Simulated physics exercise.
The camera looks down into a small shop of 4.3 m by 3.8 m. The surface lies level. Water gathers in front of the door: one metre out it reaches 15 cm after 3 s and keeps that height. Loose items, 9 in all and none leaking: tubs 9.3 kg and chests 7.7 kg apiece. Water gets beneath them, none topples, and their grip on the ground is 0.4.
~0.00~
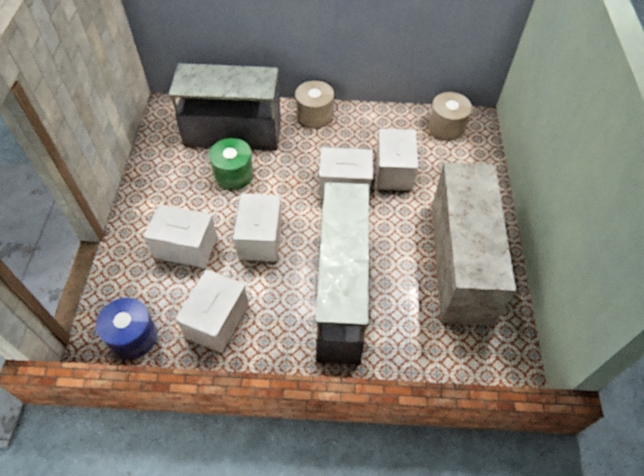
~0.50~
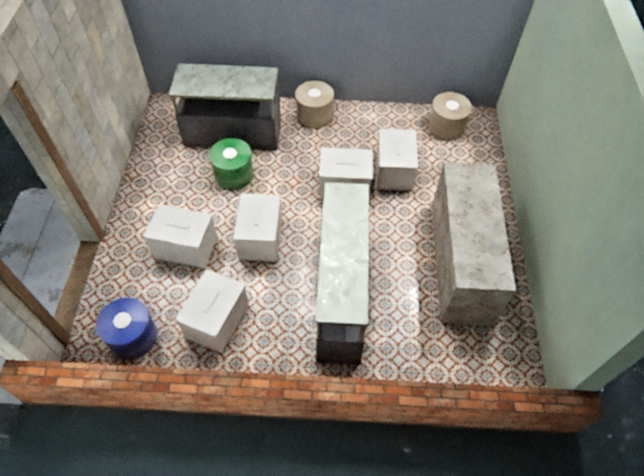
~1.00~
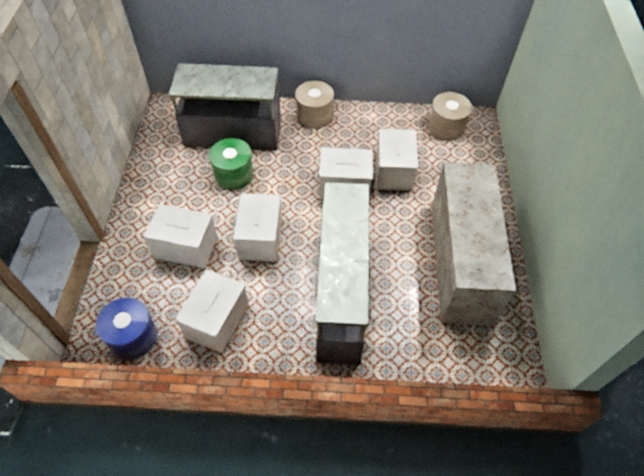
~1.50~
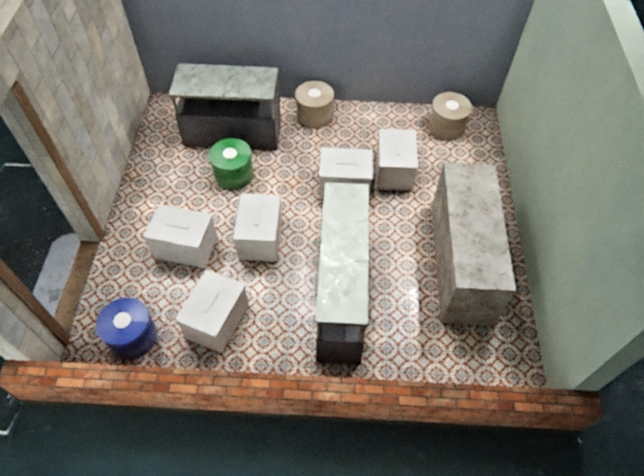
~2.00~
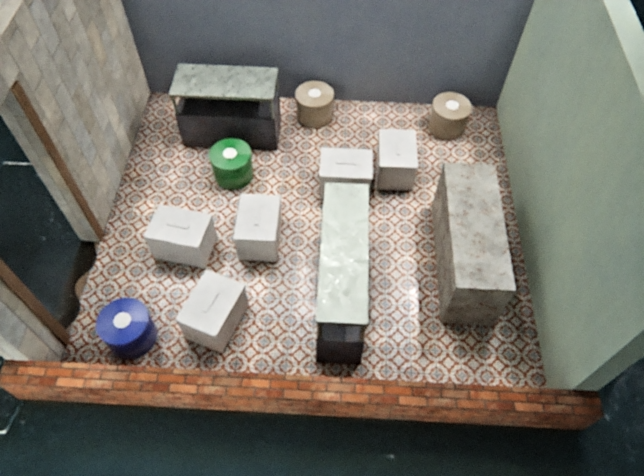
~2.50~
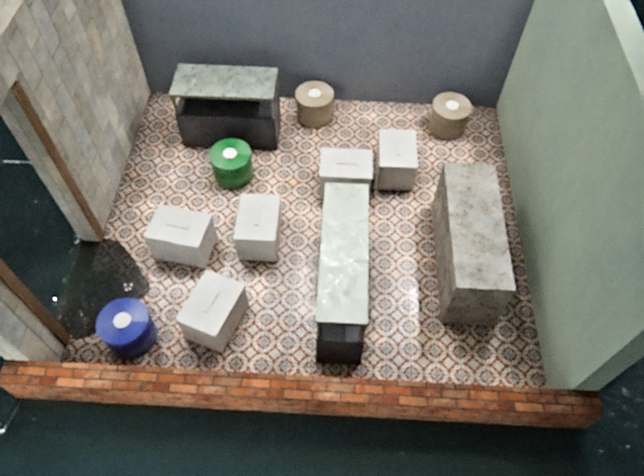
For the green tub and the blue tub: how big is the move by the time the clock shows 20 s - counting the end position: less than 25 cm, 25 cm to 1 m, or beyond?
The green tub slides a little; the blue tub travels far.
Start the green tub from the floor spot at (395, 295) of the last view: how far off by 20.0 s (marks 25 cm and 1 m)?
It slides a little.
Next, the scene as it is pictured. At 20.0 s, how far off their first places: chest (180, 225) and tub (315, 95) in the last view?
In that order: 200 cm, 30 cm.
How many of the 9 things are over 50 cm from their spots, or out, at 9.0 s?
5 of them.
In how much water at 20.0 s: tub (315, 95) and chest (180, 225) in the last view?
Roughly 10 and 11 cm.
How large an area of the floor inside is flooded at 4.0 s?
Some 3.0 m2.
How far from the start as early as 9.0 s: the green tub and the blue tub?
About 40 and 150 cm.
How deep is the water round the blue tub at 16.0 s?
About 10 cm.
After 4.0 s the green tub is near (230, 154), 0.0 m from its start, aground; the blue tub is near (138, 336), 0.2 m from its start, aground; 0 afloat.
After 9.0 s the green tub is near (199, 145), 0.4 m from its start, aground; the blue tub is near (261, 205), 1.7 m from its start, afloat; 4 afloat.
After 16.0 s the green tub is near (171, 149), 0.6 m from its start, afloat; the blue tub is near (416, 140), 3.5 m from its start, afloat; 9 afloat.
After 20.0 s the green tub is near (158, 152), 0.8 m from its start, afloat; the blue tub is near (356, 132), 3.1 m from its start, afloat; 9 afloat.
